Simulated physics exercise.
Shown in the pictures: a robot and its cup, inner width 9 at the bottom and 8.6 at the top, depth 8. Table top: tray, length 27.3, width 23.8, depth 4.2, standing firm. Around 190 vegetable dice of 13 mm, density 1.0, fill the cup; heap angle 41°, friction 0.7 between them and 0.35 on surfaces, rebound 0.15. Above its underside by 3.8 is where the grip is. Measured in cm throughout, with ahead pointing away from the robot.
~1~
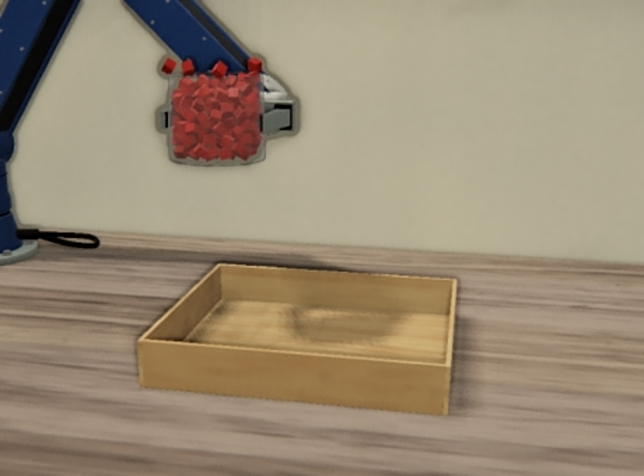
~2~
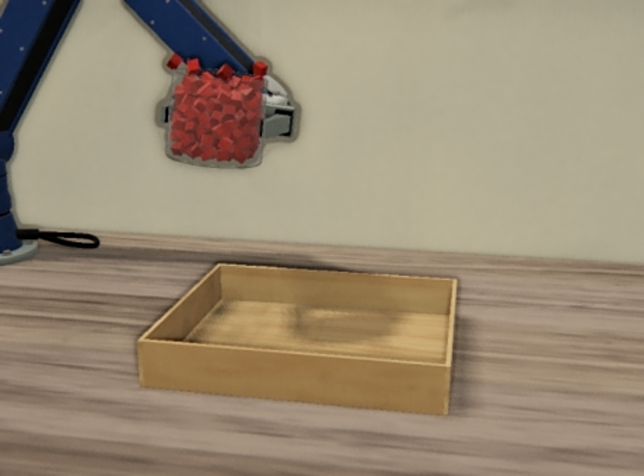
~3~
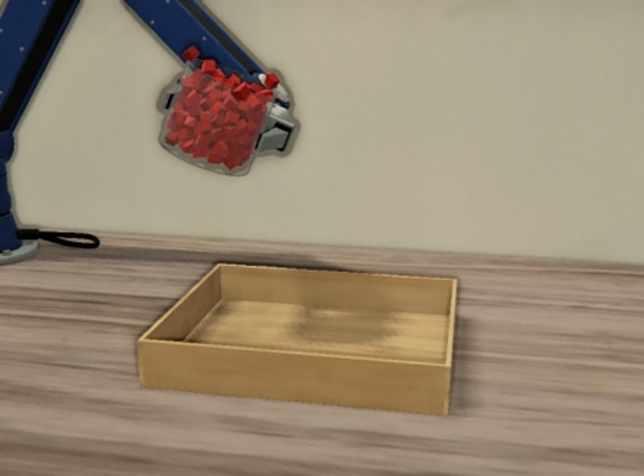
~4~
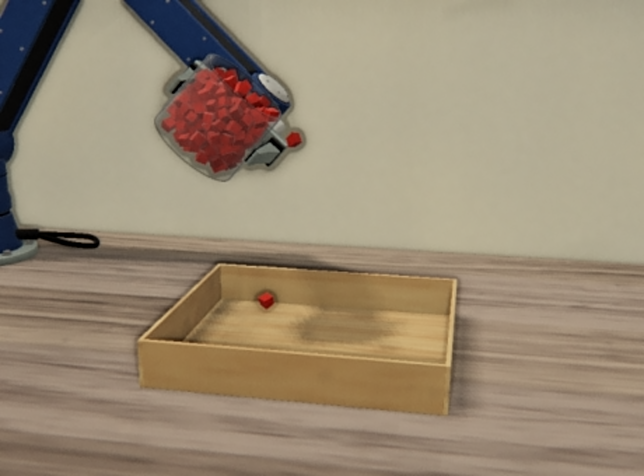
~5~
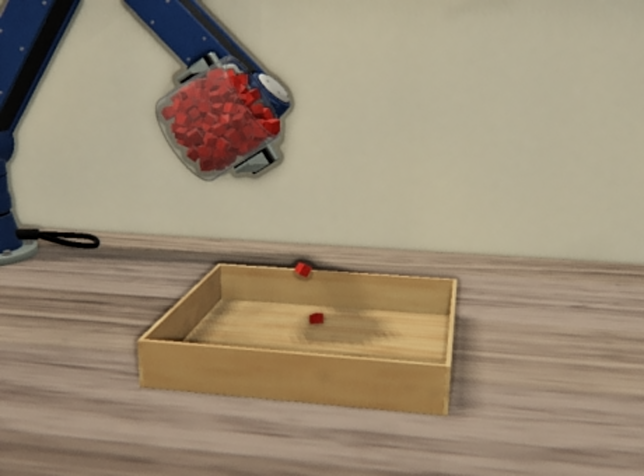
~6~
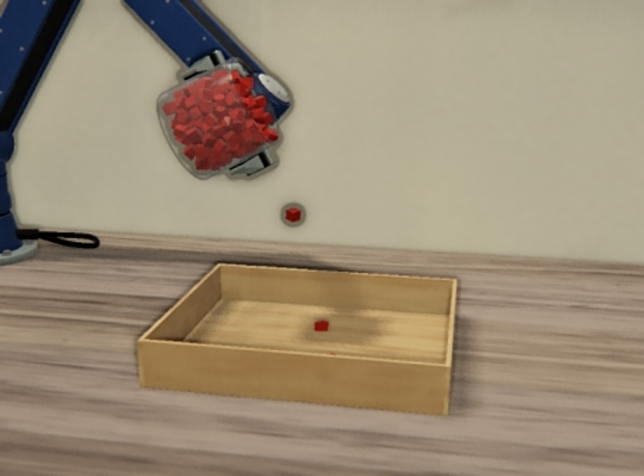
A blue robot arm tilted a clear cup heaped with small red cubes to the right above a shallow wooden tray, and a few cubes dropped out one after another.
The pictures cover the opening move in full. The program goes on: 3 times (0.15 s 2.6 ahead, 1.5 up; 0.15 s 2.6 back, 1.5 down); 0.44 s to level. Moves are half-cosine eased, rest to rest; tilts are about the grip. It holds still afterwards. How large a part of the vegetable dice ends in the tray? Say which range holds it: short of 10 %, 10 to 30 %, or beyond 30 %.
The range 10 to 30 % holds it.
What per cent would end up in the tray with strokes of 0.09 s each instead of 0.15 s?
It would come to around 50 %.
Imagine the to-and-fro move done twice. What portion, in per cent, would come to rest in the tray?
My guess is near 10 per cent.
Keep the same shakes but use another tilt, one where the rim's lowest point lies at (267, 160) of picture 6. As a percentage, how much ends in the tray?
Close to 40 in a hundred.
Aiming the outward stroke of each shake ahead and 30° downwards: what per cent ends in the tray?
It comes to around 5 percent.
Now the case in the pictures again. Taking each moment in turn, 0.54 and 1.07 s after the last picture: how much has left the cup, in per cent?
Readings in order: 10, 15.
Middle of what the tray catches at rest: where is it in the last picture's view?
At about (319, 339).
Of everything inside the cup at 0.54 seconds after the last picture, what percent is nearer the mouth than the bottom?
About 45 percent.
Then, 0.54 s after the last picture, tilted 63° forward, highest piece 27 above the table; 175 in the cup, 14 in the tray, 5 in flight or on a rim.
Then, 1.07 s after the last picture, tilted 42° forward, highest piece 26 above the table; 163 in the cup, 31 in the tray.
Then, 1.54 s after the last picture, level, highest piece 27 above the table; 163 in the cup, 31 in the tray.
Then, 2.59 s after the last picture, level, highest piece 27 above the table; 163 in the cup, 31 in the tray.
Final count, 163 in the cup, 31 in the tray. That is 16 % in the tray.
